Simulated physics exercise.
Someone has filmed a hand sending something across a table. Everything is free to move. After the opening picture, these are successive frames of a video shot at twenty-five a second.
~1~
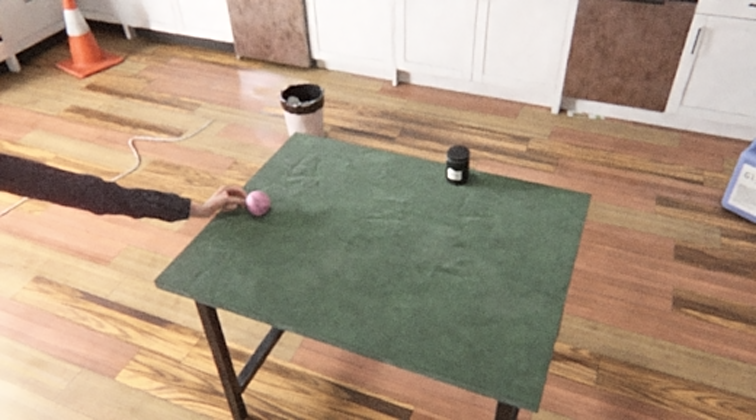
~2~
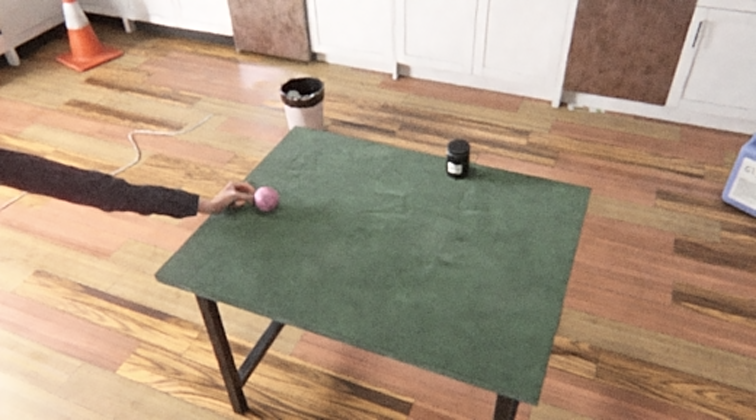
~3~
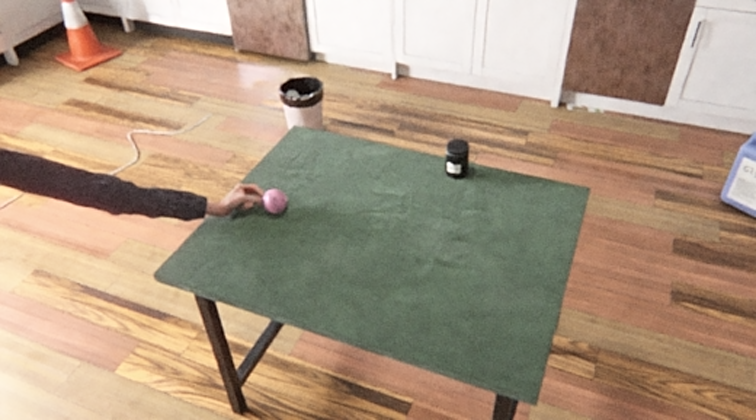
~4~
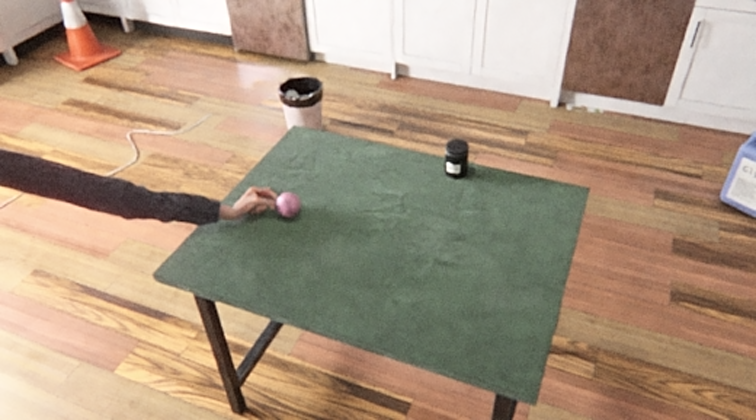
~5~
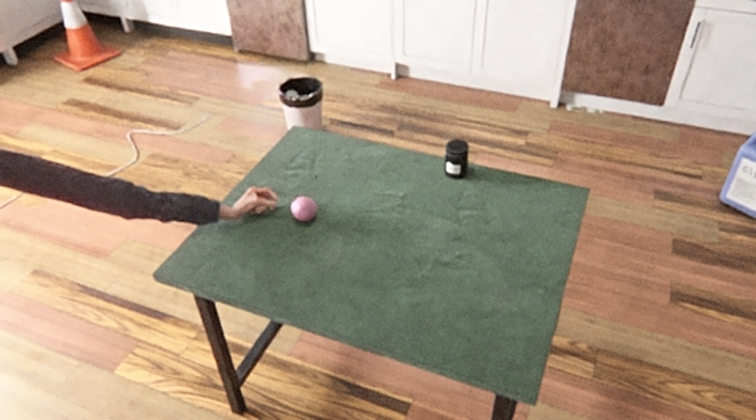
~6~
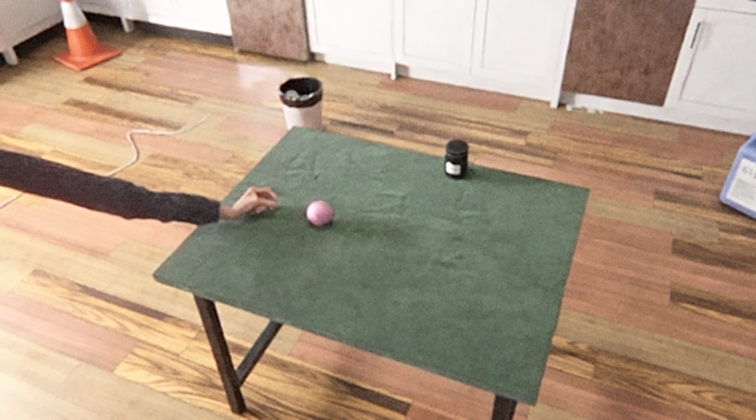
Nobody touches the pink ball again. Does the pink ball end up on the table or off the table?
The pink ball goes over the edge.
Then, 0.40 s after the last picture, pink ball rolled well along near (484, 256).
Then, 0.90 s after the last picture, pink ball now off the table.
By the end, off the table, pink ball.
